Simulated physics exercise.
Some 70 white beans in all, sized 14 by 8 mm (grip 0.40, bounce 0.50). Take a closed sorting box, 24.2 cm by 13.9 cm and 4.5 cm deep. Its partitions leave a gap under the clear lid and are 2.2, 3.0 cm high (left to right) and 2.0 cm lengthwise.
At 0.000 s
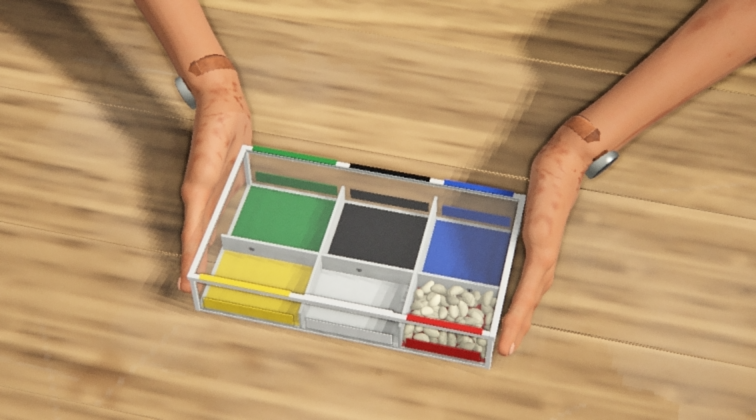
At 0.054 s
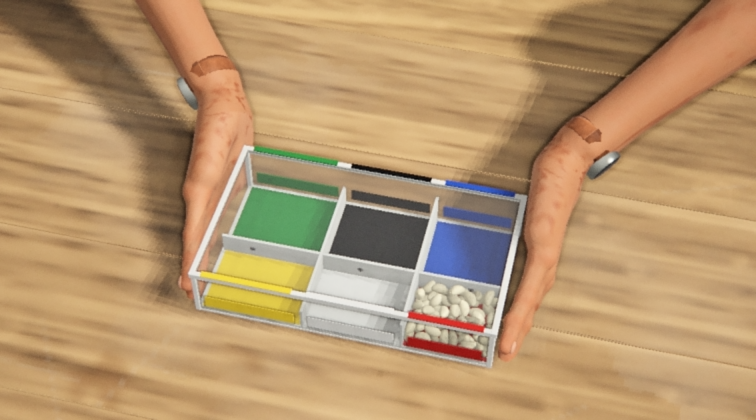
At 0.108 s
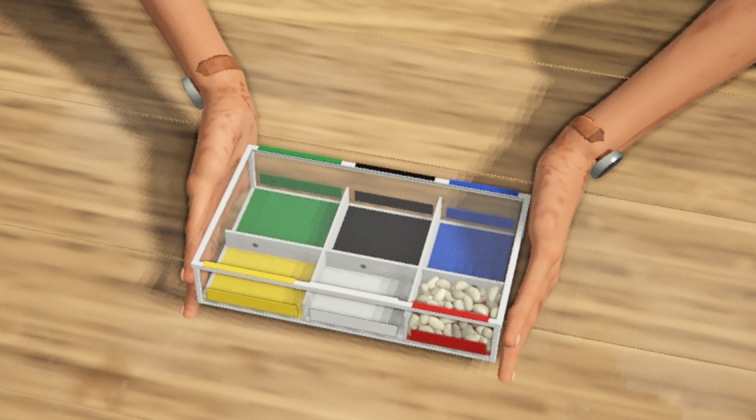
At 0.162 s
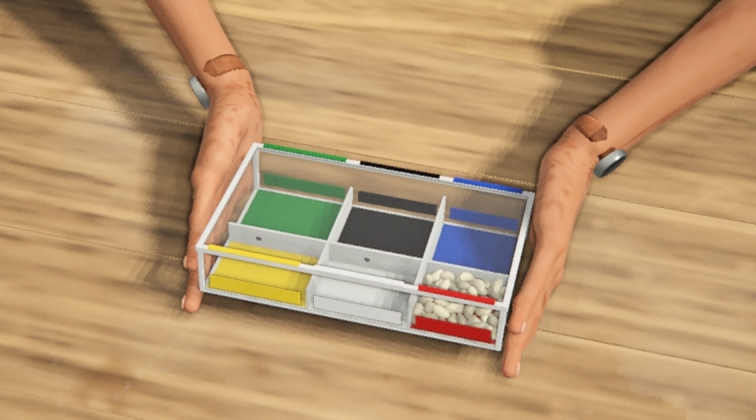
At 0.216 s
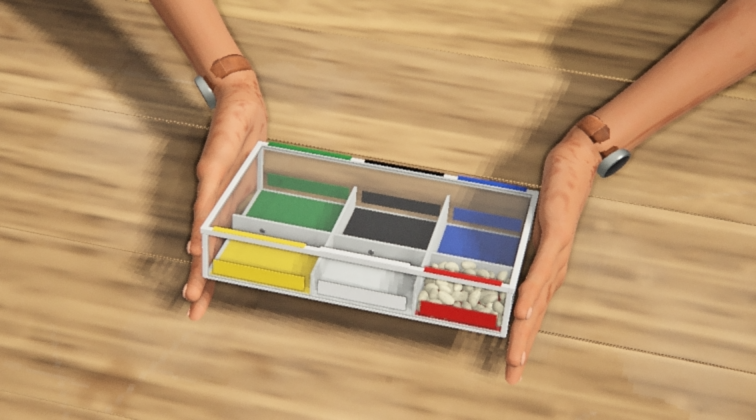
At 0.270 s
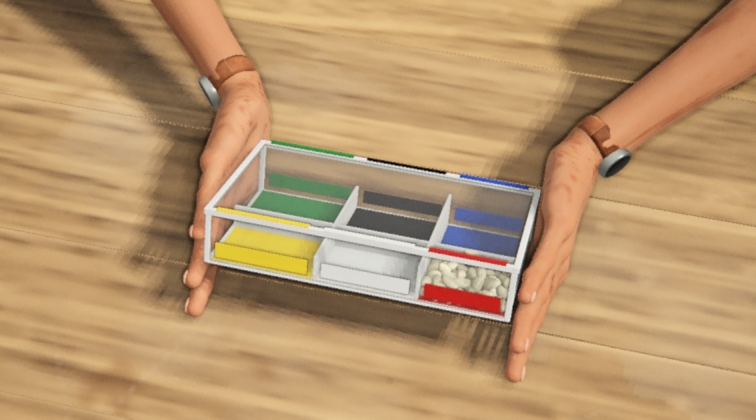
In this clip, two hands hold a clear-lidded box with six coloured compartments above a wooden surface, white beans filling the red one at front right, and steadily tilt it so its back edge lowers and its front side comes into view.
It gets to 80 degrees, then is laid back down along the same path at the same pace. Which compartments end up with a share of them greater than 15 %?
Red: Greater. Blue: Greater. Green: Not greater. Yellow: Not greater. White: Not greater. Black: Not greater.
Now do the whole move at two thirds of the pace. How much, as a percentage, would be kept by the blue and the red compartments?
Blue = 55 per cent, red = 45 per cent.
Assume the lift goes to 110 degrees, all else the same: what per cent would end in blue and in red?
Blue 95 %, red 0 %.
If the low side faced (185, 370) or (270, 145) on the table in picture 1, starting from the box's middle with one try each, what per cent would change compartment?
I'd put it at about 15 per cent for the first tilt and about 75 per cent for the second.
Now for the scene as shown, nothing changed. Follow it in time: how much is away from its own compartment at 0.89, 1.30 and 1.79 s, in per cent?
I'd put the three at close to 40, 60 and 60.
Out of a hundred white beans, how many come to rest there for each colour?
Per cent by compartment - red 40, blue 60, green 0, yellow 0, white 0, black 0.
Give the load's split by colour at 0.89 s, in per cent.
Red 60, blue 40, green 0, yellow 0, white 0, black 0.
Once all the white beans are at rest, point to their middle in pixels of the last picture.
Once everything settles, the centre is around (482, 253).
After 0.89 s, tilt 78 degrees; red 60 %, blue 40 %.
Then, at 1.30 s, tilt 32 degrees; red 40 %, blue 60 %.
Then, at 1.79 s, tilt 0 degrees; red 40 %, blue 60 %.
At rest (2.2 s), red 40 %, blue 60 %, green 0 %, yellow 0 %, white 0 %, black 0 %.
